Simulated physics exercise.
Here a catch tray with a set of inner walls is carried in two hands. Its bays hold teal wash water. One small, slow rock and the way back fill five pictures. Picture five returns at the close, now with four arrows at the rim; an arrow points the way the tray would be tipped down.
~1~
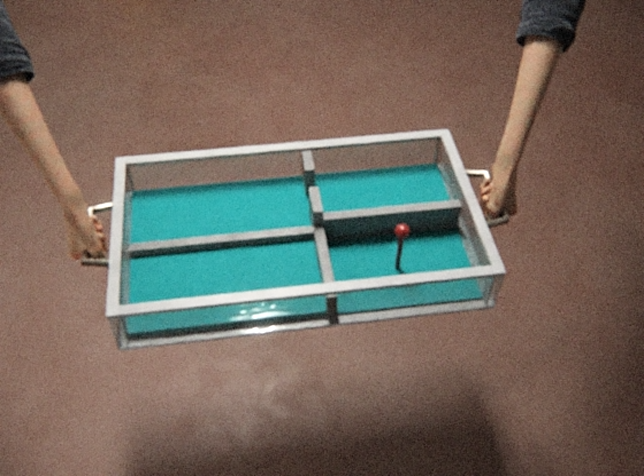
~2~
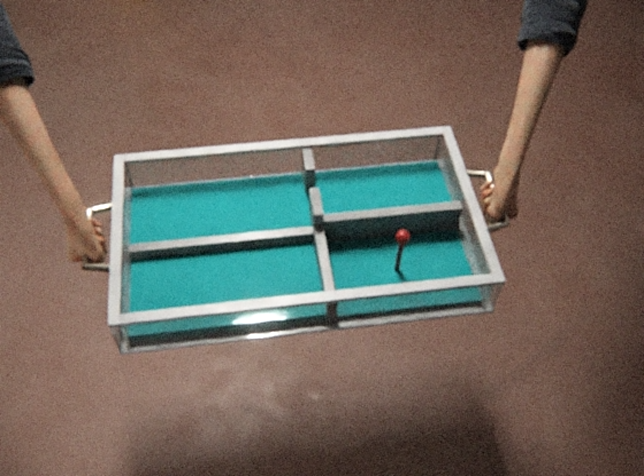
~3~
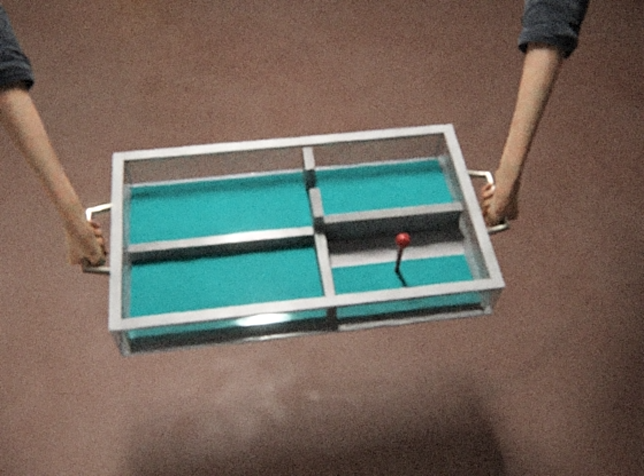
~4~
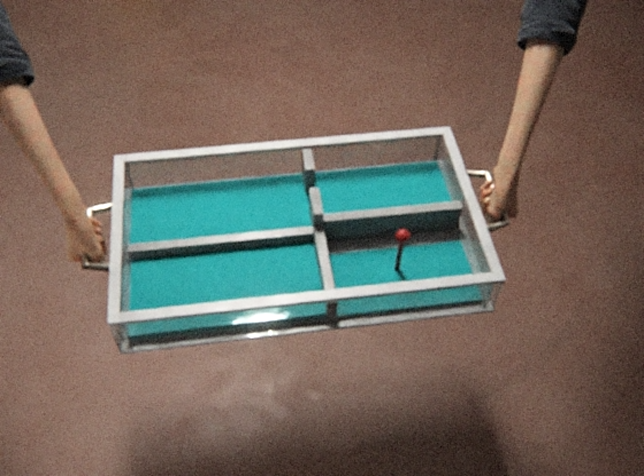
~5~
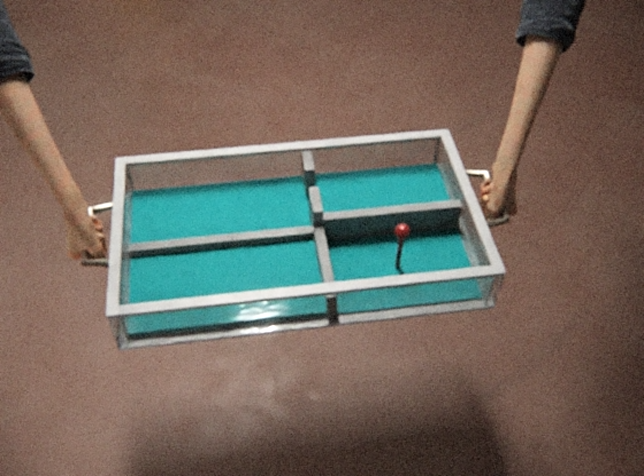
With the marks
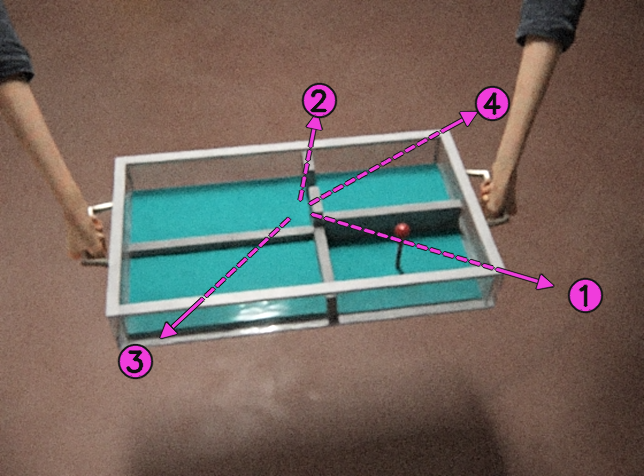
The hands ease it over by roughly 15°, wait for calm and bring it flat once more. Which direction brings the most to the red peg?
I would pick direction 1.
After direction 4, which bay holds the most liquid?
The back left bay.
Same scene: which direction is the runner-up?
4 it is.
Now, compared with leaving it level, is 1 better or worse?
It is better.
On the marked copy, 1 ends at (547, 284); 2 ends at (315, 118); 3 ends at (164, 334); 4 ends at (471, 114).
With 1, about 32 % of the liquid ends in the peg's bay; nothing spills.
With 2, about 7 % of the liquid ends in the peg's bay; nothing spills.
With 3, about 7 % of the liquid ends in the peg's bay; nothing spills.
With 4, about 13 % of the liquid ends in the peg's bay; almost none goes over the rim.
